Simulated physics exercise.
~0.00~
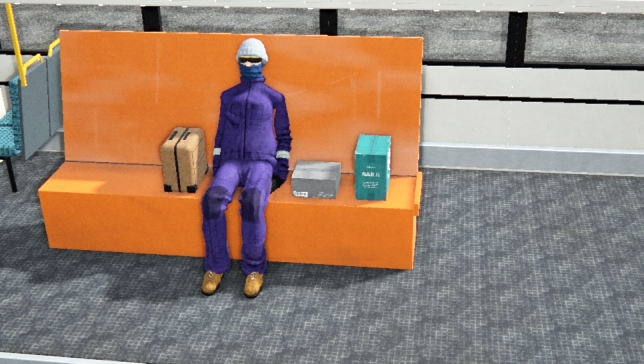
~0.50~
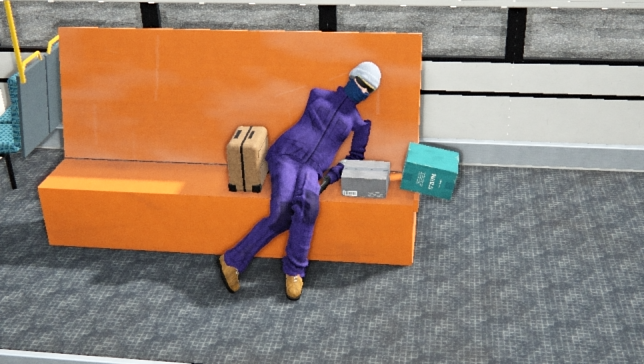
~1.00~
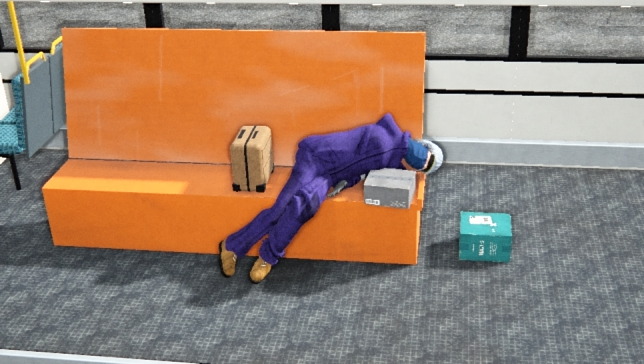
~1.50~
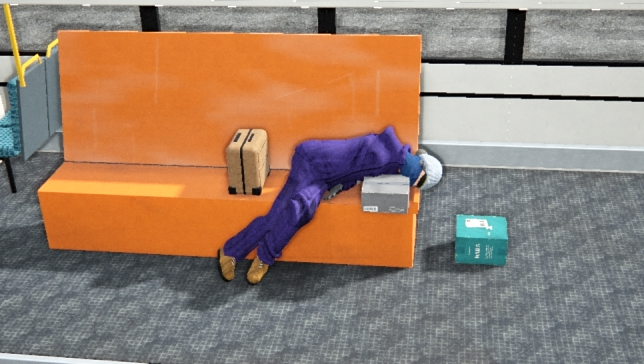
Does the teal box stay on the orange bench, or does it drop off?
The teal box drops off. It tips over the right end of the bench and ends up on the floor.
A seated figure in purple topples right along an orange bench as a teal box falls off.
